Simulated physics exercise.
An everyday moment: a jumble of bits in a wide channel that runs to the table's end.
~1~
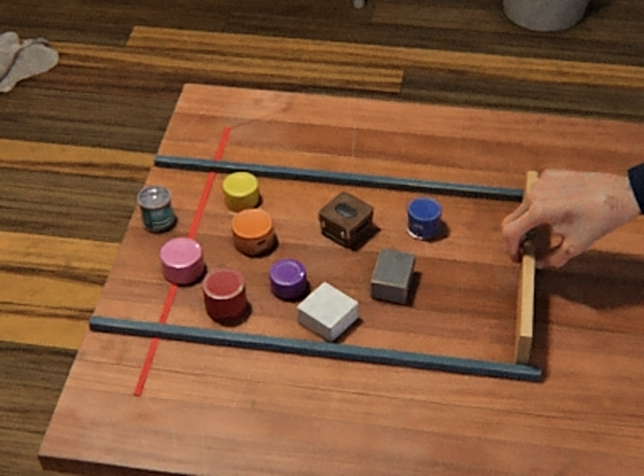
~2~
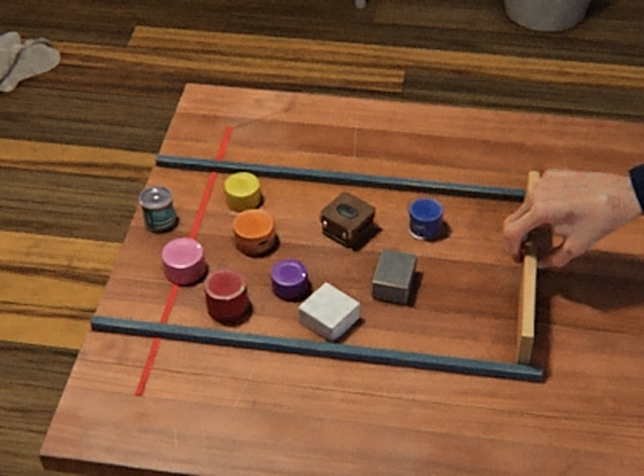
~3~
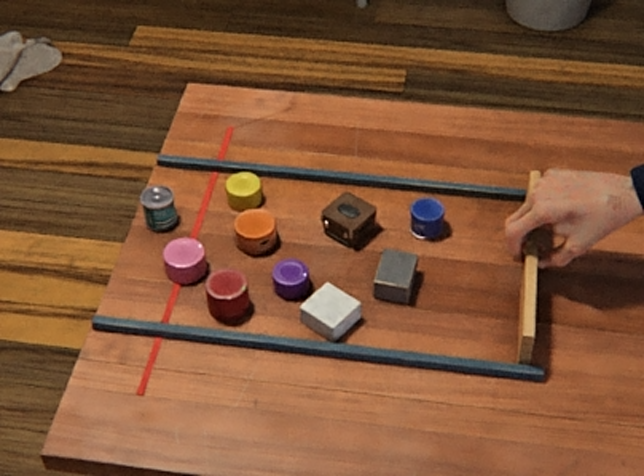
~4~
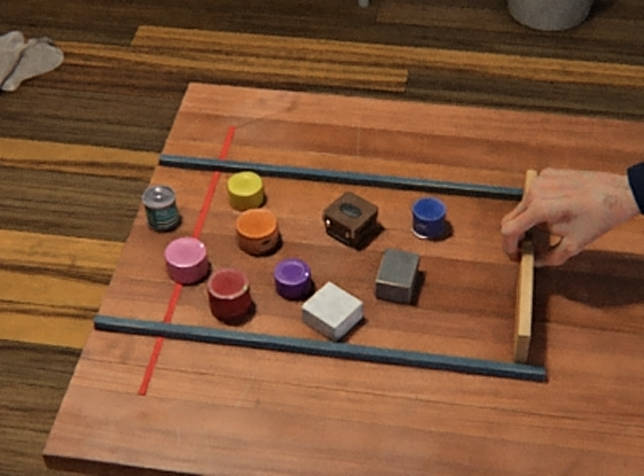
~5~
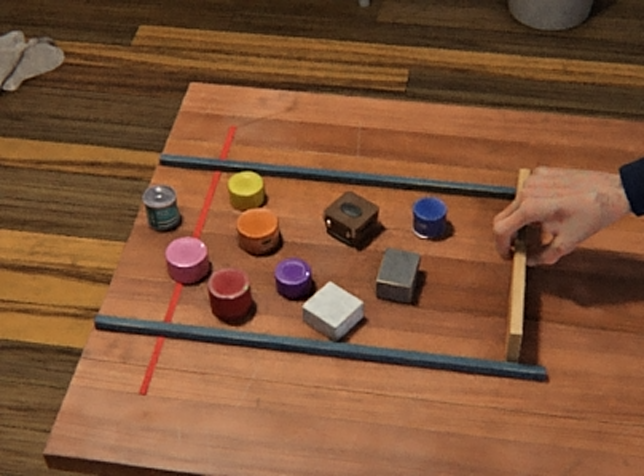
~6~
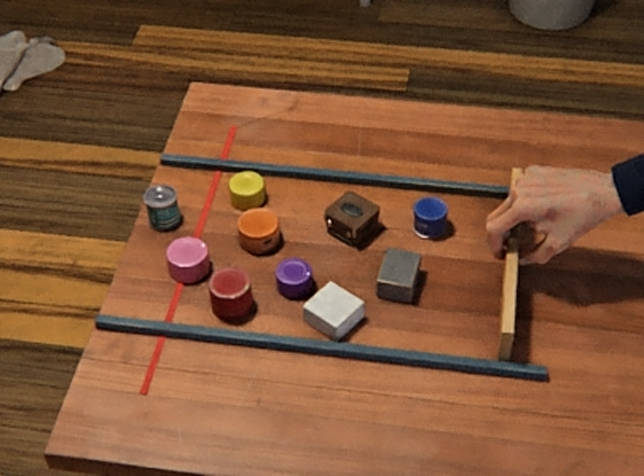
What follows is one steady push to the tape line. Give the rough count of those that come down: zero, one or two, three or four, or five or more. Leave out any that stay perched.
Here the number that fall off is one or two.
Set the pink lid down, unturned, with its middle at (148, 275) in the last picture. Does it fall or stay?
From there it tumbles off.
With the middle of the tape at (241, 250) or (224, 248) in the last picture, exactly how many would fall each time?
In that order 0 and 0.
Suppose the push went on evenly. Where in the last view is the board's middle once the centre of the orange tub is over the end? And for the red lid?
Its middle is around (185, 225) and around (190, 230).
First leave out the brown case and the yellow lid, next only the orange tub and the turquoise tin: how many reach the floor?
1 in the first case, 1 in the second.
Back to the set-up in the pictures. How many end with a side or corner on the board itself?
It touches 4.
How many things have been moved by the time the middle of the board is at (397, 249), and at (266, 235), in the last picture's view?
3 and 9.
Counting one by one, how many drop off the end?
It comes to 1.
Soon after, none off yet; turquoise tin at rest near (162, 208); pink lid at rest near (188, 260); yellow lid at rest near (247, 191).
In the end, the number that fall off is one or two; gone, pink lid.
